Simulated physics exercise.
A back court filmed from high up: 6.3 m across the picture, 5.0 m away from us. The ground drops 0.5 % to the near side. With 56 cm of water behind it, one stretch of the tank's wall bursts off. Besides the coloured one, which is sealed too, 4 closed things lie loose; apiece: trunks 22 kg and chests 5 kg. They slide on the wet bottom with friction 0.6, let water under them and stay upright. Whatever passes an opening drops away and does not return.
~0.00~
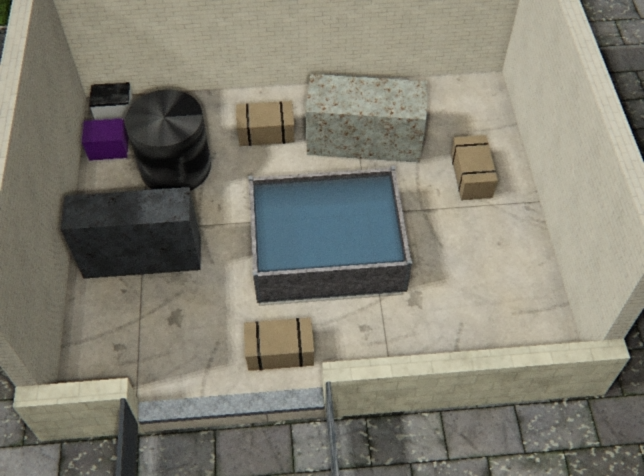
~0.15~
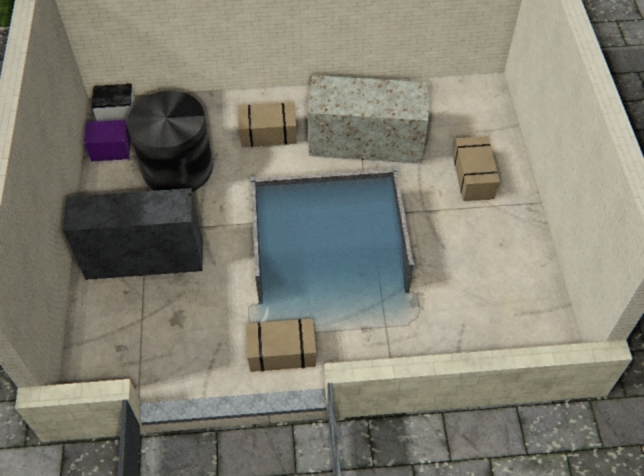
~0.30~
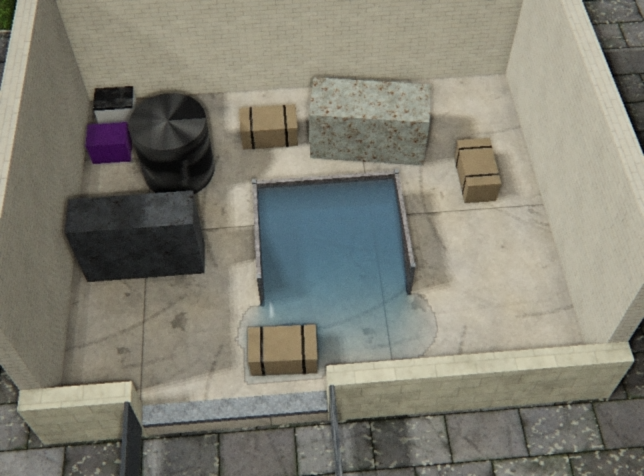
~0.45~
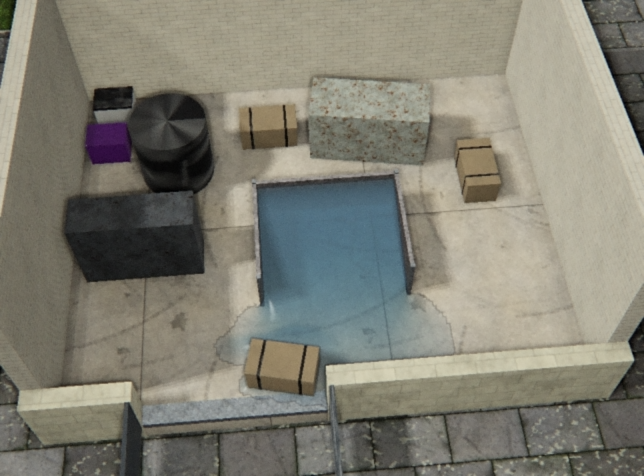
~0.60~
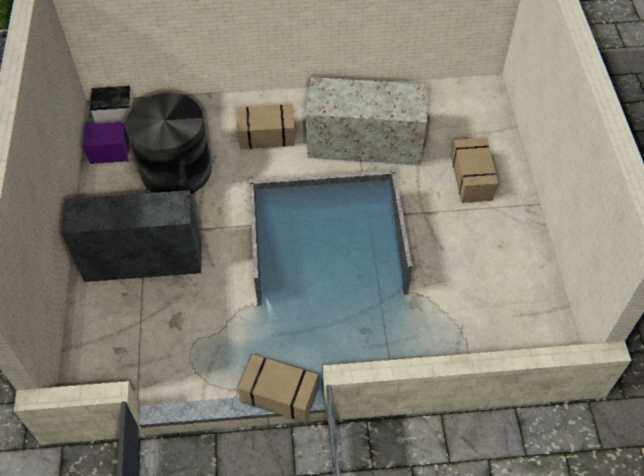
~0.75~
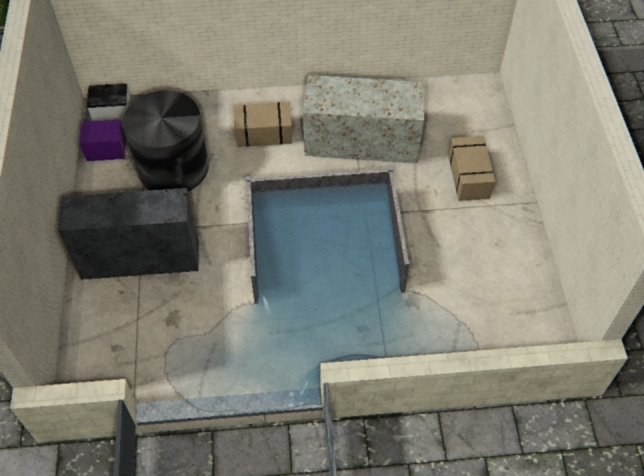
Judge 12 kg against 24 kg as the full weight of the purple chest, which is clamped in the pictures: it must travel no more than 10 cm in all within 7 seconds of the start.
For it, the lower weight is enough.
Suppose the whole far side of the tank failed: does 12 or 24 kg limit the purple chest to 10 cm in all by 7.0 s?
In that case neither weight holds it.
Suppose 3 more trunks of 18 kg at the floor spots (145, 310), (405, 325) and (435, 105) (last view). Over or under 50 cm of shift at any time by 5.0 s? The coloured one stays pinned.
In turn: Short of it, past it, under.
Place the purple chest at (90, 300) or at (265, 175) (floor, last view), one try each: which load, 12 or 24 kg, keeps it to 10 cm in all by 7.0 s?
In turn: Either load holds; either load holds.
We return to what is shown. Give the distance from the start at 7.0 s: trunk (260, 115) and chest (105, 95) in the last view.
In turn: 0 cm, 0 cm.
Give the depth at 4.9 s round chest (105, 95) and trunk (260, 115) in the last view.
Roughly 0 and 0 cm.
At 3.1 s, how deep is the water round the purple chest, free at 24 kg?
About 0 cm.
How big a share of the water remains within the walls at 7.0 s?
About 56 per cent.
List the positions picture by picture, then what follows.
In the first picture, the purple chest at (103, 130) rests on the ground; 2.6 m2 under water; 0 of 5 have shifted.
In the second picture, the purple chest at (105, 131), on the bottom; 3.5 m2 under water; 0 of 5 have shifted.
In the third picture, the purple chest at (106, 134), on the bottom; 4.4 m2 under water; 0 of 5 have shifted.
In the fourth picture, the purple chest at (106, 134), on the bottom; 5.4 m2 under water; 1 of 5 have shifted.
In the fifth picture, the purple chest at (103, 134), on the bottom; water covers 6.2 m2; 1 of 5 have shifted.
In the sixth picture, the purple chest at (100, 131) rests on the ground; 6.8 m2 under water; 1 of 5 have shifted.
After 1.4 s the purple chest would be 0 cm from its start with 12 kg and 0 cm from its start with 24 kg; 0 cm of water round it then.
After 3.1 s the purple chest would be 0 cm from its start with 12 kg and 0 cm from its start with 24 kg; 0 cm of water round it then.
After 4.9 s the purple chest would be 0 cm from its start with 12 kg and 0 cm from its start with 24 kg; 0 cm of water round it then.
After 7.0 s the purple chest would be 0 cm from its start with 12 kg and 0 cm from its start with 24 kg; 1 cm of water round it then.
